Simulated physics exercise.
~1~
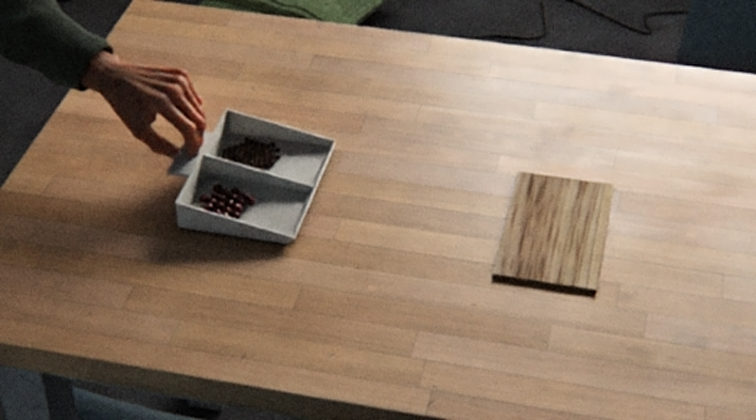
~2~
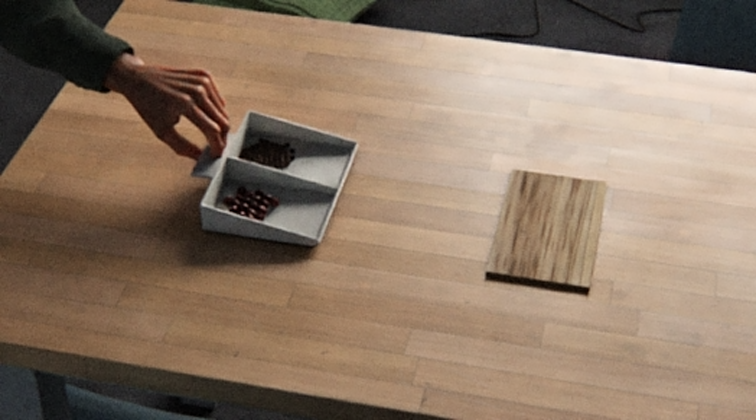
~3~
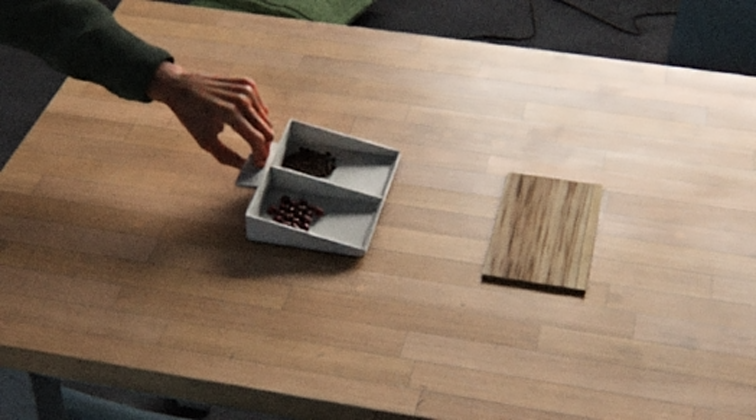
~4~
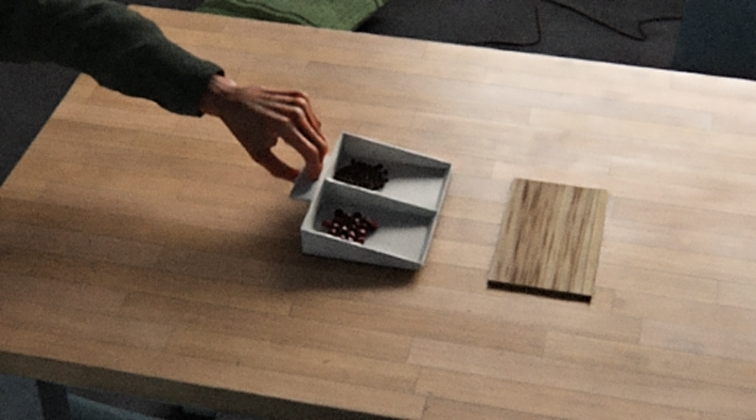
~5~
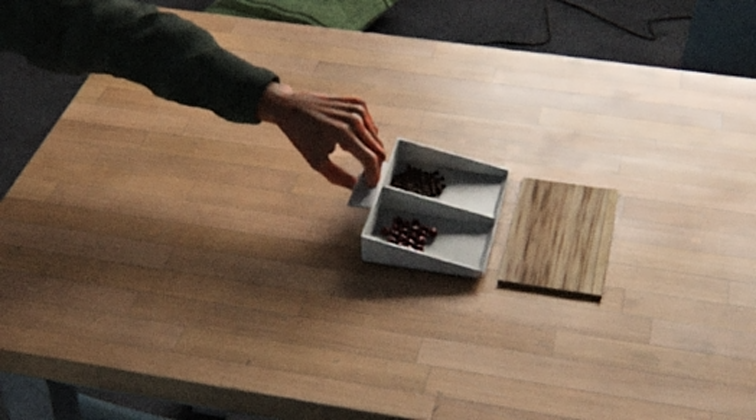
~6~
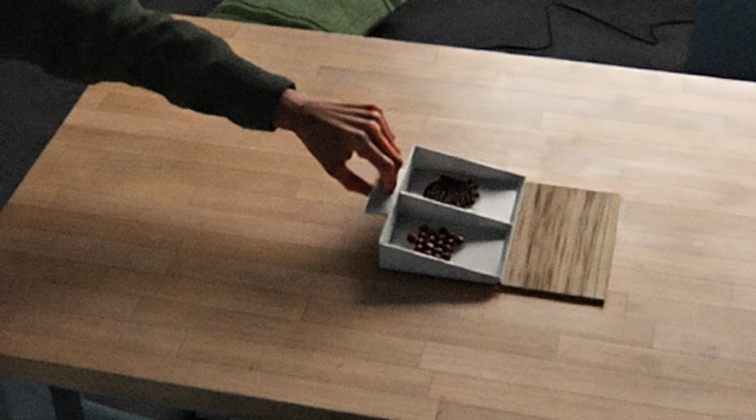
A hand slides a divided tray right against a wooden board, both dark batches staying inside.
